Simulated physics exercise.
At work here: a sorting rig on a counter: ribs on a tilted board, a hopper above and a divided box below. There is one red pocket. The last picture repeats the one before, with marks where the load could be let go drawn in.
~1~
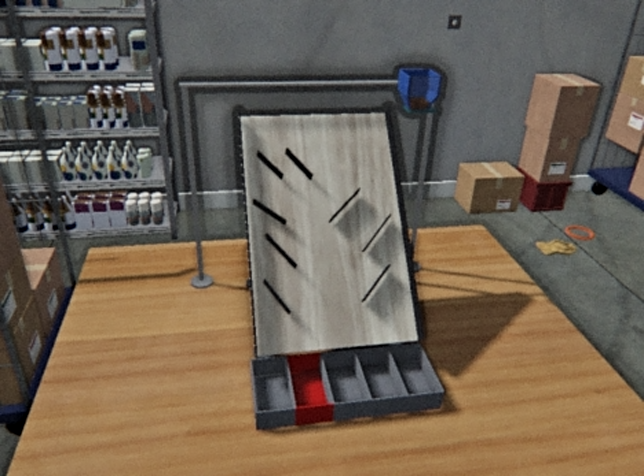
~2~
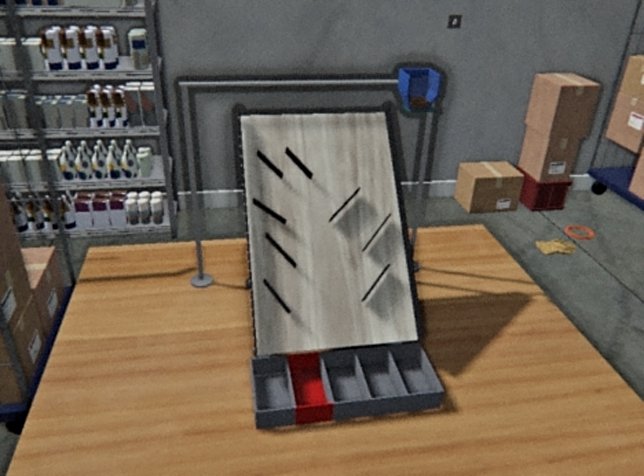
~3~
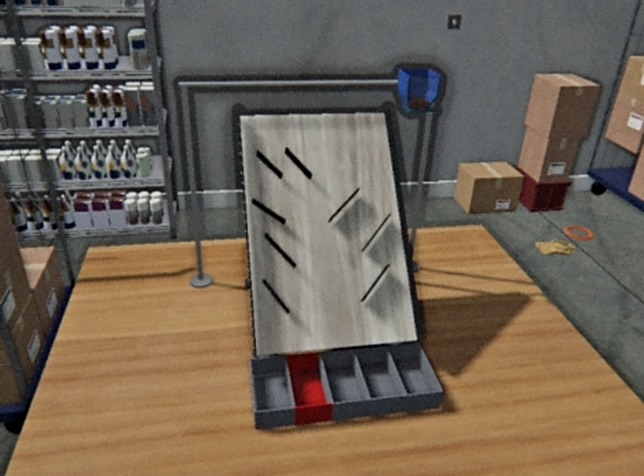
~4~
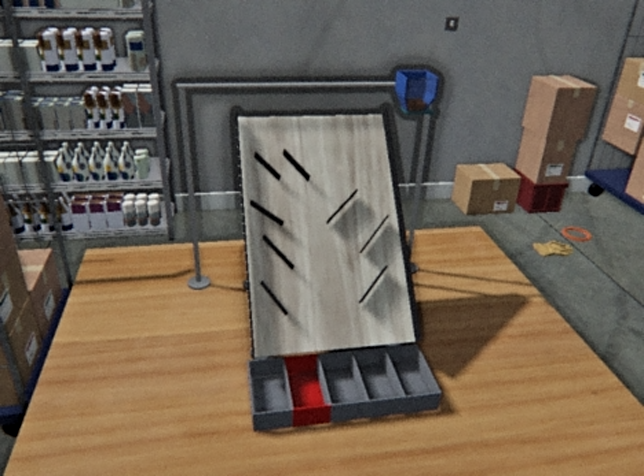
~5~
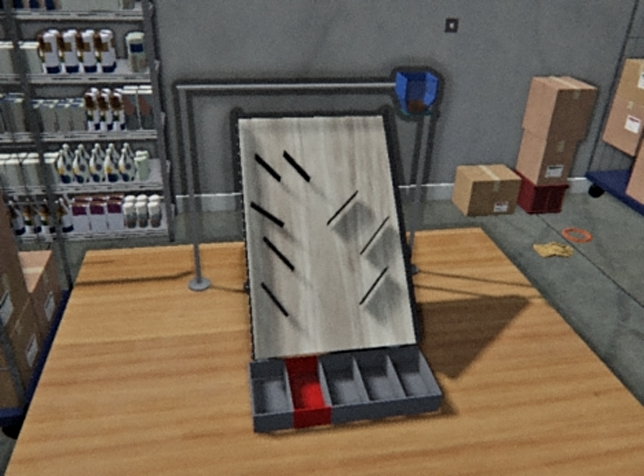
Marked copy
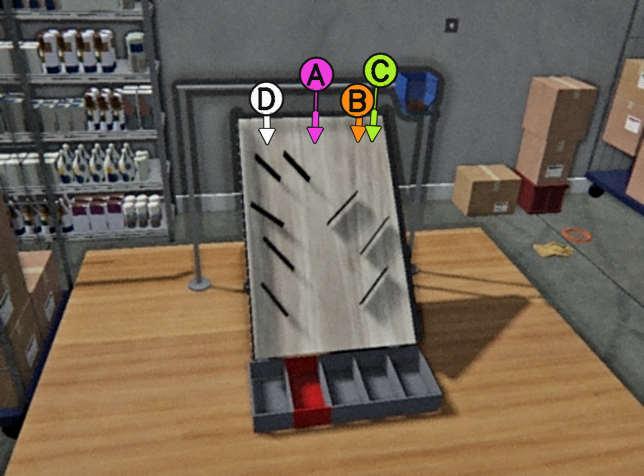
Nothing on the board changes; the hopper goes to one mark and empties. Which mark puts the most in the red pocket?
Choose A.
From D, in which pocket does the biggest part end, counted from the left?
It is the third one.
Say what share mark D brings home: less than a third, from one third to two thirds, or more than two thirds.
Less than a third.
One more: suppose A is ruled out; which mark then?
The answer is B.
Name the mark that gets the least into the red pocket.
It is D.
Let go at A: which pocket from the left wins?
The second.
On the marked copy, mark A meets the board at (315, 137); mark B meets the board at (358, 136); mark C meets the board at (372, 135); mark D meets the board at (267, 138).
With A, most in the red pocket, a small part in other pockets, a small part outside the box.
With B, about a third in the red pocket, about half in other pockets, a small part outside the box.
With C, about a quarter in the red pocket, about two thirds in other pockets, a small part outside the box.
With D, a stray few in the red pocket, most in other pockets, a small part outside the box.
